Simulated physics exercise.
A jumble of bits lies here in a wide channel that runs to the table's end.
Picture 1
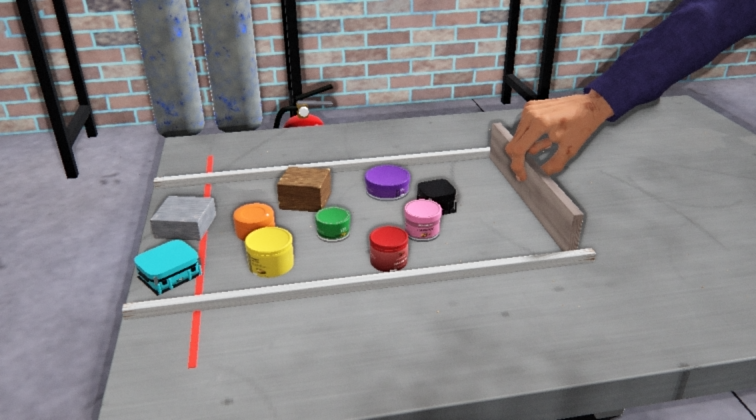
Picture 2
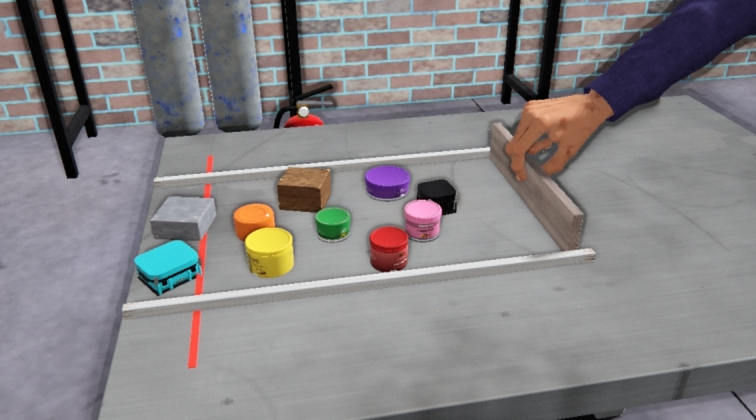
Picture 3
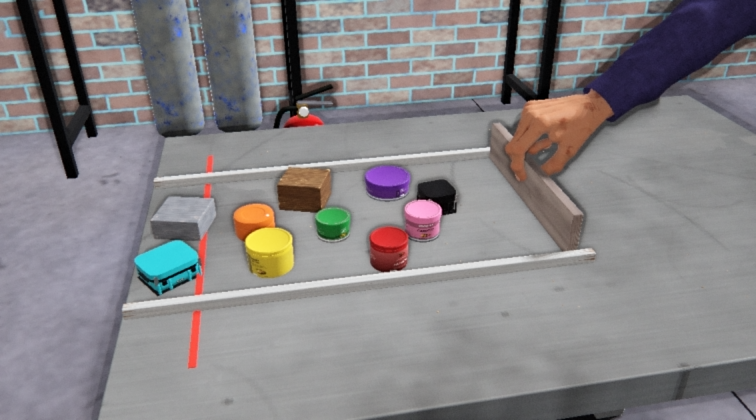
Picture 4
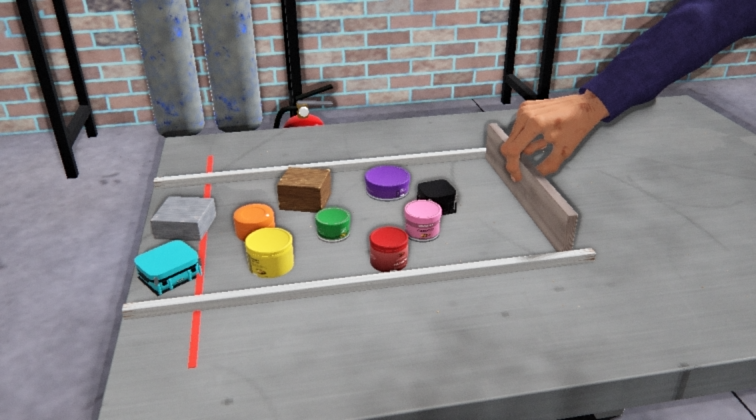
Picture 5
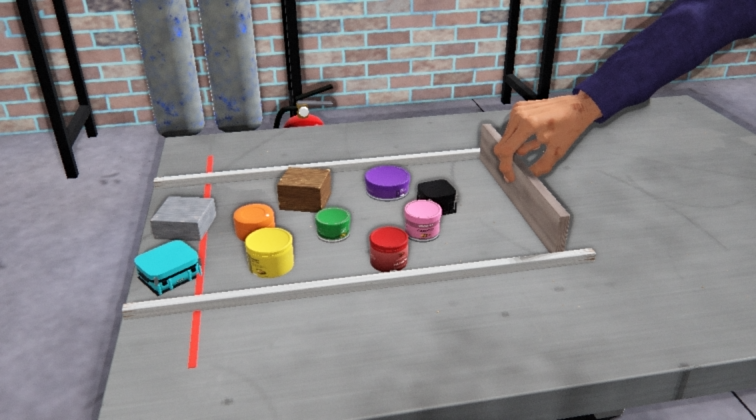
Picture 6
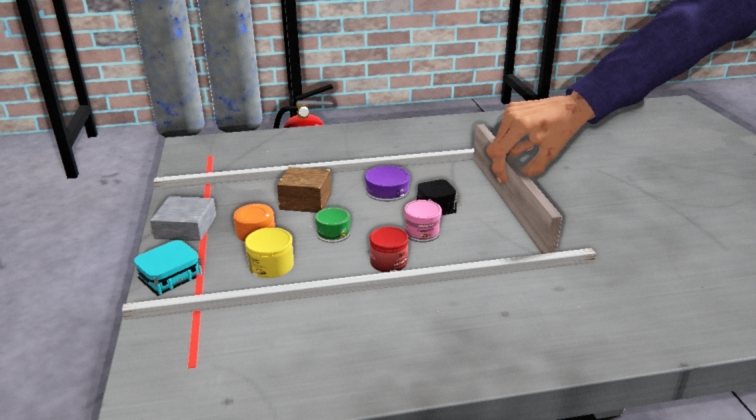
Hand sliding an upright wooden board slightly left along a channel on a grey table, while colourful tubs and blocks stay still.
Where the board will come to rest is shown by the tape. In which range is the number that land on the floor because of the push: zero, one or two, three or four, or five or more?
In the range three or four.
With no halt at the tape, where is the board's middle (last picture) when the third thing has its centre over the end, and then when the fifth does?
(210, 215) and (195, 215).
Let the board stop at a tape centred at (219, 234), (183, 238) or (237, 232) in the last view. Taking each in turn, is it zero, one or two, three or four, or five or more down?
Place by place: One to two, then at least five, then one to two.
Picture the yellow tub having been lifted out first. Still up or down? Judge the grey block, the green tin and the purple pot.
Grey block down, green tin still up, purple pot still up.
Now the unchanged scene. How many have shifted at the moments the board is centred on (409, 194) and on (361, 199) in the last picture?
At the one place 3, at the other 6.
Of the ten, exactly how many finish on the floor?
A count of exactly 3.
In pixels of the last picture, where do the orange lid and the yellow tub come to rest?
The orange lid ends at (149, 228) and the yellow tub at (139, 273).
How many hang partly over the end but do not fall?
The number overhanging is 2.
Soon after, none off yet; turquoise case at rest near (168, 267); grey block at rest near (184, 218); orange lid at rest near (254, 223).
By the end, the number that fall off is three or four; fallen, brown block, grey block and turquoise case.
